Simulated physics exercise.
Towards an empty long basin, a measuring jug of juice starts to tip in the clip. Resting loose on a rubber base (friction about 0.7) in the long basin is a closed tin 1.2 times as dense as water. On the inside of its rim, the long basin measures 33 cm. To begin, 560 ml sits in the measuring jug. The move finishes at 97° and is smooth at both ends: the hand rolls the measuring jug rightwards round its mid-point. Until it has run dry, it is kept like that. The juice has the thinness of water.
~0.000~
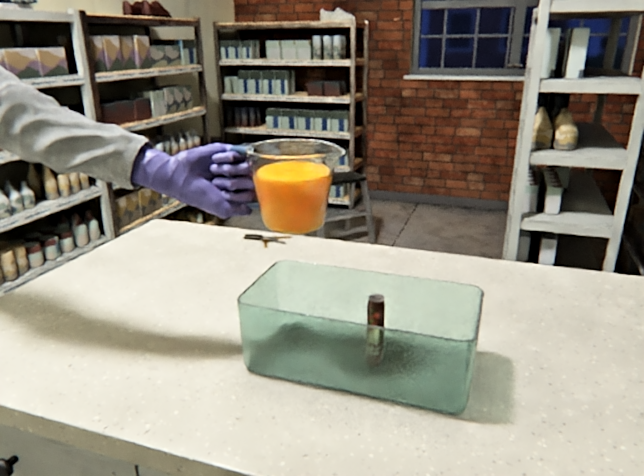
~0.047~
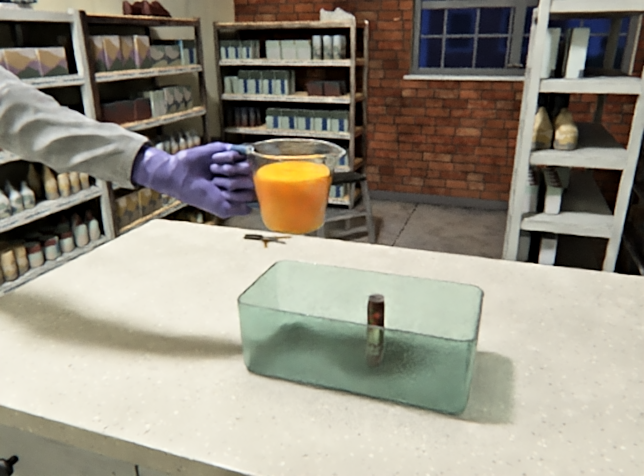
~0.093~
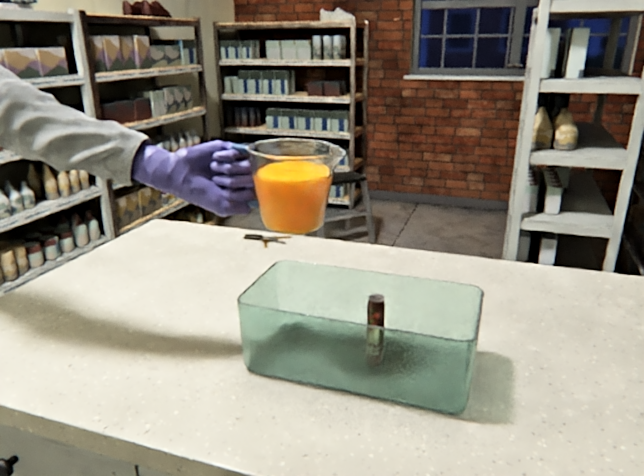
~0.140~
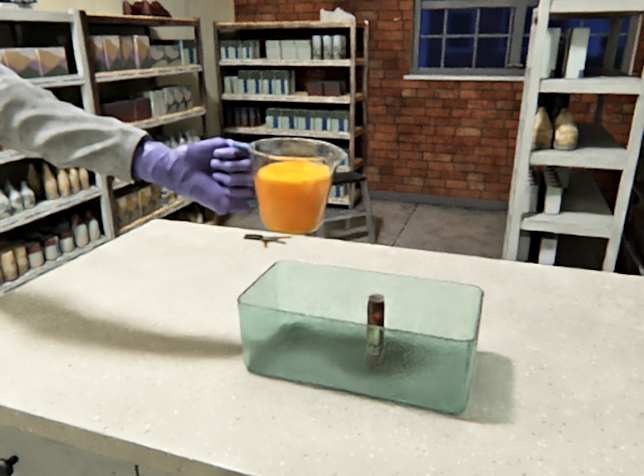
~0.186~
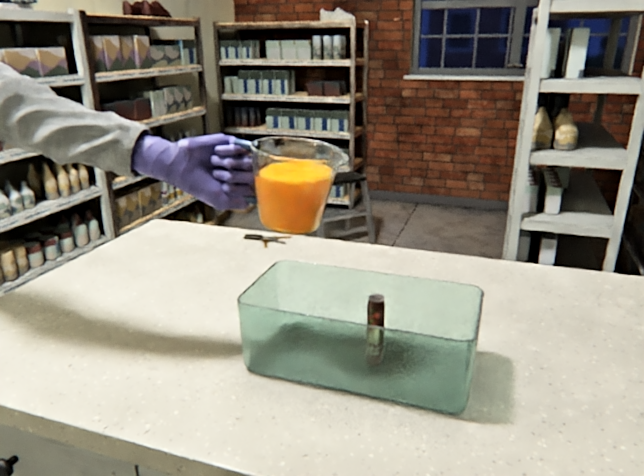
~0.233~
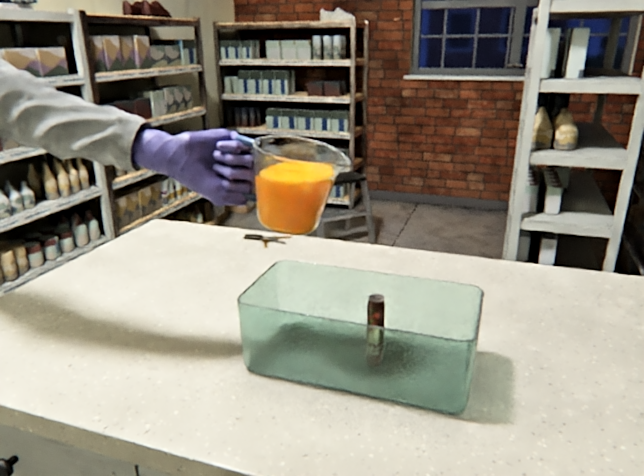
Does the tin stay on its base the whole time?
It won't make it through.
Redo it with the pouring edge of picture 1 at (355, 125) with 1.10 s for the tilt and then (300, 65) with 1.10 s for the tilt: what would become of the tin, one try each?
First it stays on its base; then it tips over.
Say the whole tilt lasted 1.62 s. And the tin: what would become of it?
In that case the tin overturns.
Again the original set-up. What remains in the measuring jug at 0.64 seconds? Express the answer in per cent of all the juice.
Around 84 percent.
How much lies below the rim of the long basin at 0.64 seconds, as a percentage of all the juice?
Some 1 per cent.
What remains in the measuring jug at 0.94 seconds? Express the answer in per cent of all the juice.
Share remaining: Approx. 26 %.
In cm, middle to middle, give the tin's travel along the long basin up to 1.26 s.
Measured centre to centre, about 4 cm.
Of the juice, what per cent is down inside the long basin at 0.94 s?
The share is close to 52 percent.
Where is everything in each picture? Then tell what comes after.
The first frame shows tilt 0°; pouring edge (344, 152); surface from (260, 167) to (330, 172); the long basin's rim runs from (258, 280) to (480, 314); the tin's top is at (377, 301).
The second frame shows tilt 0°; pouring edge (345, 153); surface from (260, 167) to (330, 172).
The third frame shows tilt 2°; pouring edge (345, 154); surface from (261, 167) to (331, 173).
The fourth frame shows tilt 4°; pouring edge (347, 156); surface from (261, 166) to (331, 173).
The fifth frame shows tilt 7°; pouring edge (348, 159); surface from (262, 166) to (333, 173).
The sixth frame shows tilt 10°; pouring edge (350, 163); surface from (263, 167) to (334, 174).
Then, 0.64 s in, the tilt is 61° and 84 per cent is still to pour; the tin stands where it began.
Then, 0.94 s in, the tilt is 92° and 26 per cent is still to pour; the tin stands where it began.
Then, 1.26 s in, the tilt is 97° and 2 per cent is still to pour; the tin leans 47°.
Then, 1.60 s in, the tilt is 97° and 0 per cent is still to pour; the tin lies on its side.
Finally, the tin lies on its side.
